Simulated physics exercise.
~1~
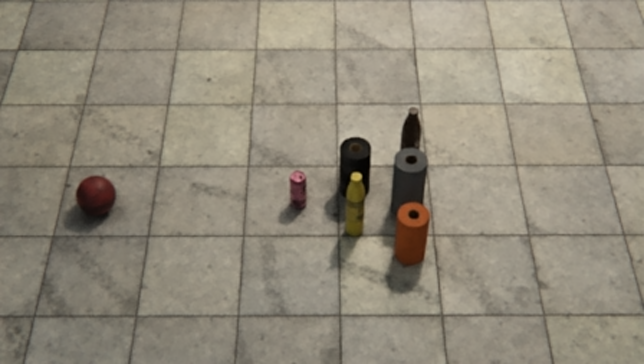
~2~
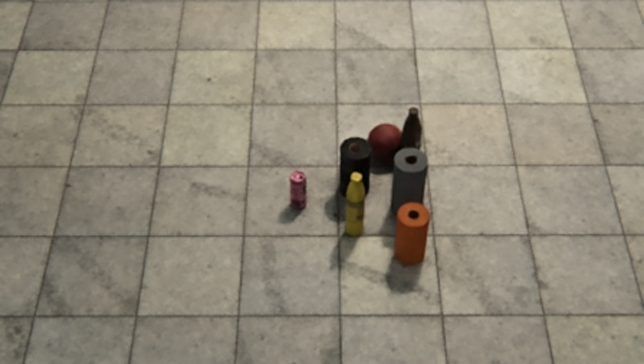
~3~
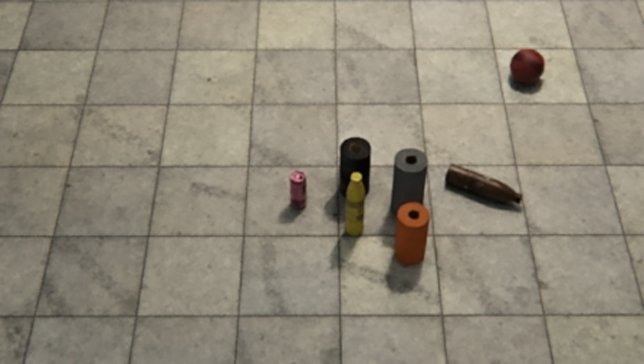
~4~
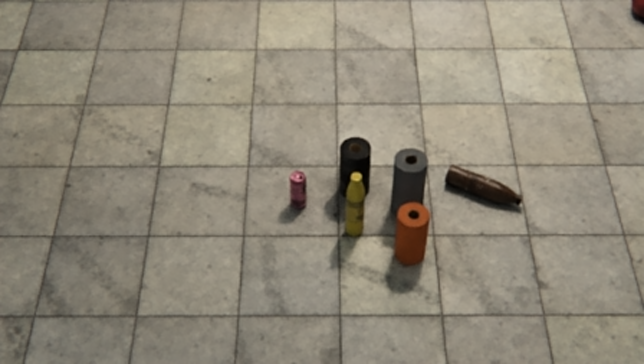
A dark red ball starts at the left of a grey tiled floor, seen from above at an angle. To the right stand a small pink can, a yellow bottle, a black roll, a grey roll and an orange roll, with a dark brown bottle upright at the back. The ball travels right, passing behind the black roll and reaching the brown bottle. The bottle topples and comes to lie on its side to the right of the group, while the ball carries on toward the upper right. Finally the ball is slipping out of view at the top right corner, the bottle lies still, and the others stand where they were.
